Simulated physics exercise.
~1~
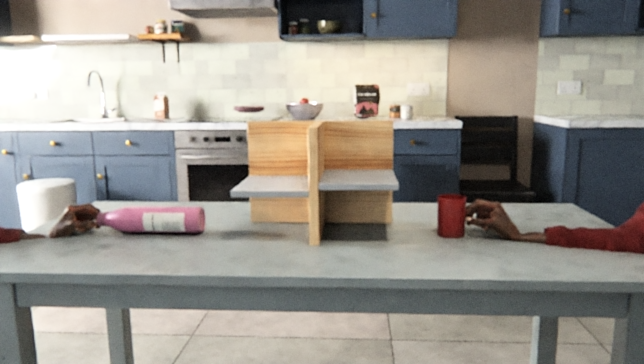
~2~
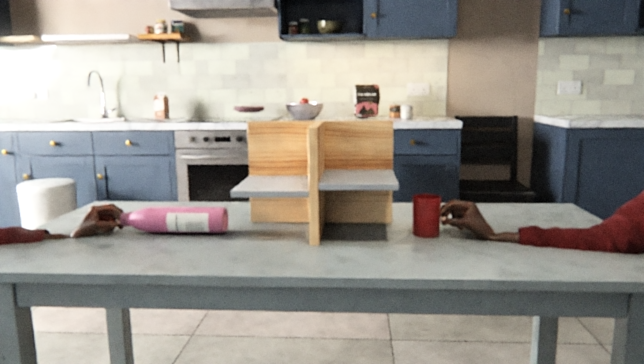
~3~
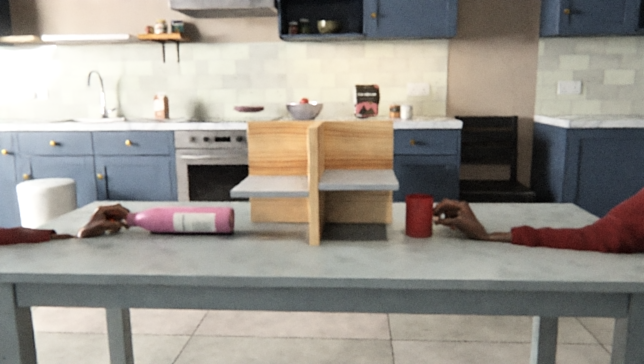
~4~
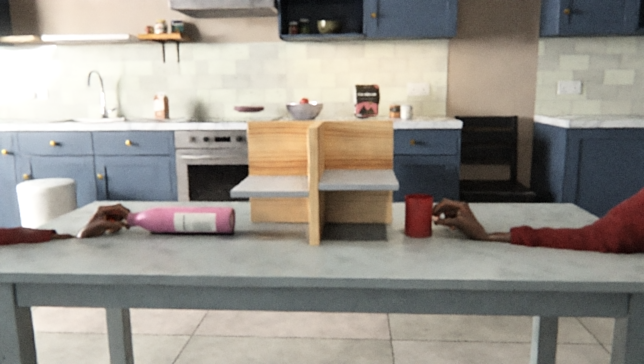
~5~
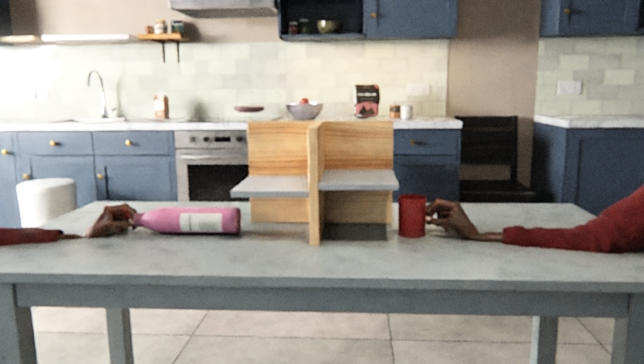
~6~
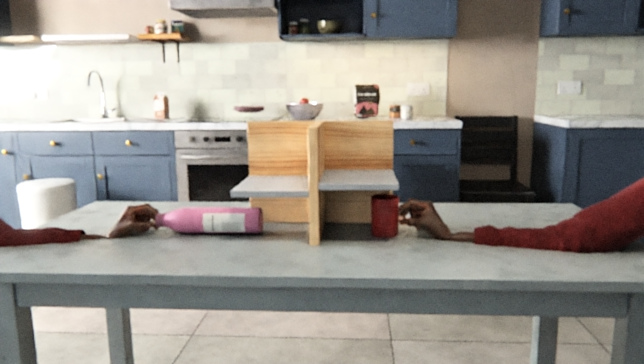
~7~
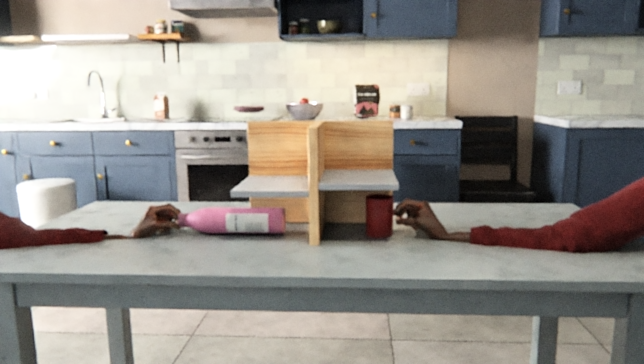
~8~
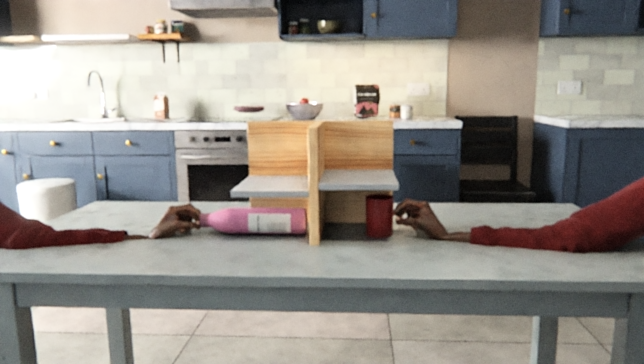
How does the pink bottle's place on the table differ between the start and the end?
At the start the pink bottle lies out toward the left side of the table, clear of the shelf. By the end it is farther right, with its front part under the left side of the shelf.
